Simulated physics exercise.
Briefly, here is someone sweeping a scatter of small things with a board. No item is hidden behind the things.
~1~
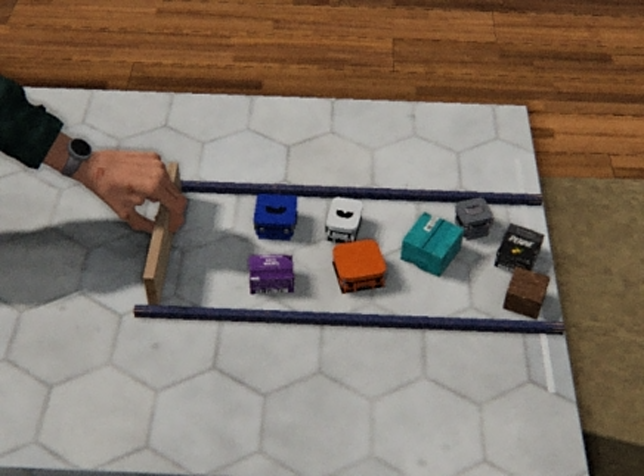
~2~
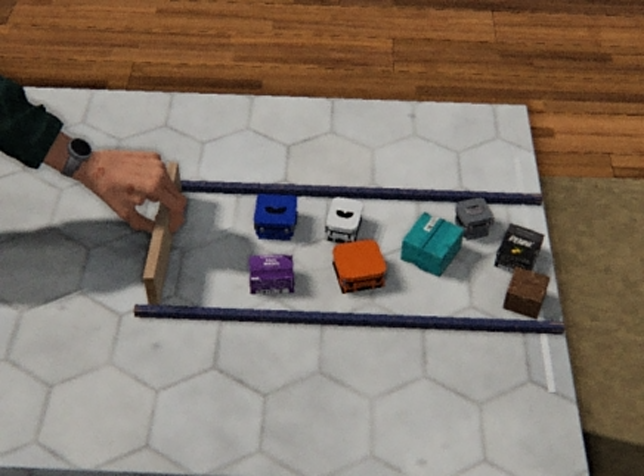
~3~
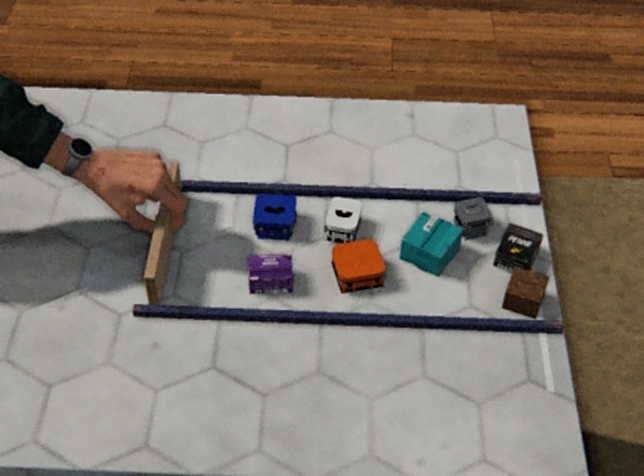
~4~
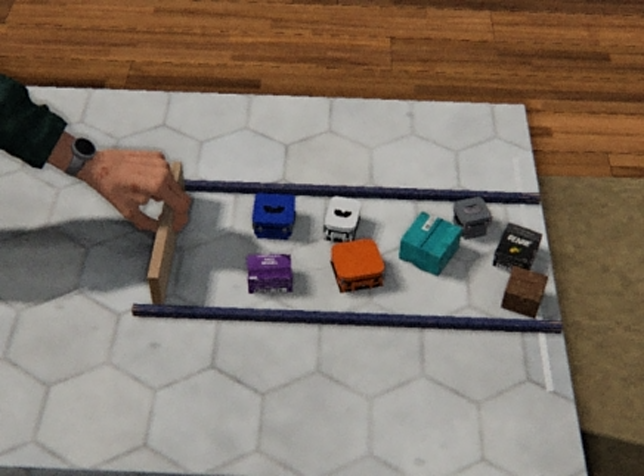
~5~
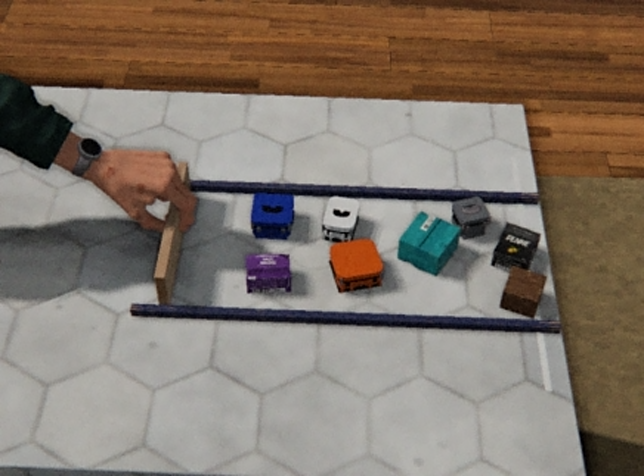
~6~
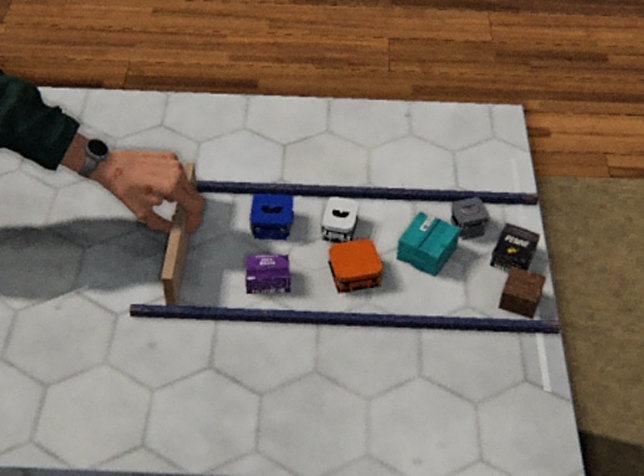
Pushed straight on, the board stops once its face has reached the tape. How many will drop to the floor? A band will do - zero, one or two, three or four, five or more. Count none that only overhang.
Answer - five or more.
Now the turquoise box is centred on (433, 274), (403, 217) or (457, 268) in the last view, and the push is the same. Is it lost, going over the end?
Going place by place, the turquoise box ends up off; ends up off; ends up off.
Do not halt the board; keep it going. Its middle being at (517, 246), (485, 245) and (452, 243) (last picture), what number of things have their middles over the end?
5, 3 and 1.
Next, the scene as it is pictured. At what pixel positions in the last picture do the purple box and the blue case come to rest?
Taking them in turn, first comes (559, 300), then (545, 227).
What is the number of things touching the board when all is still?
Well, it touches 3.
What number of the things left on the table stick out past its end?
I'd say 3 of them.
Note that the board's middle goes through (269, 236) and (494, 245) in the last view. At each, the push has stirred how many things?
The count reaches 2 first and 8 second.
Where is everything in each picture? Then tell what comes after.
Brown block (526, 293); black box (519, 251); grey case (473, 219); board (164, 232); tape (533, 263), in the first frame.
Black box (519, 250); board (164, 232), in the second frame.
Grey case (472, 219); turquoise box (431, 244), in the third frame.
Brown block (524, 292); white case (343, 221), in the fourth frame.
Black box (516, 250); orange case (356, 266), in the fifth frame.
Brown block (522, 292); black box (515, 250); grey case (469, 219); board (181, 233); tape (528, 262), in the sixth frame.
Soon after, none off yet; brown block at rest near (522, 292); black box at rest near (515, 250); grey case at rest near (469, 219).
After that, none off yet; brown block at rest near (522, 292); black box moving near (521, 251); grey case displaced a little near (484, 214).
And then, one off so far; brown block displaced a little near (534, 290); black box off the edge; grey case displaced well along near (543, 207).
In the end, the number that fall off is five or more; gone, white case, turquoise box, grey case, black box and brown block.
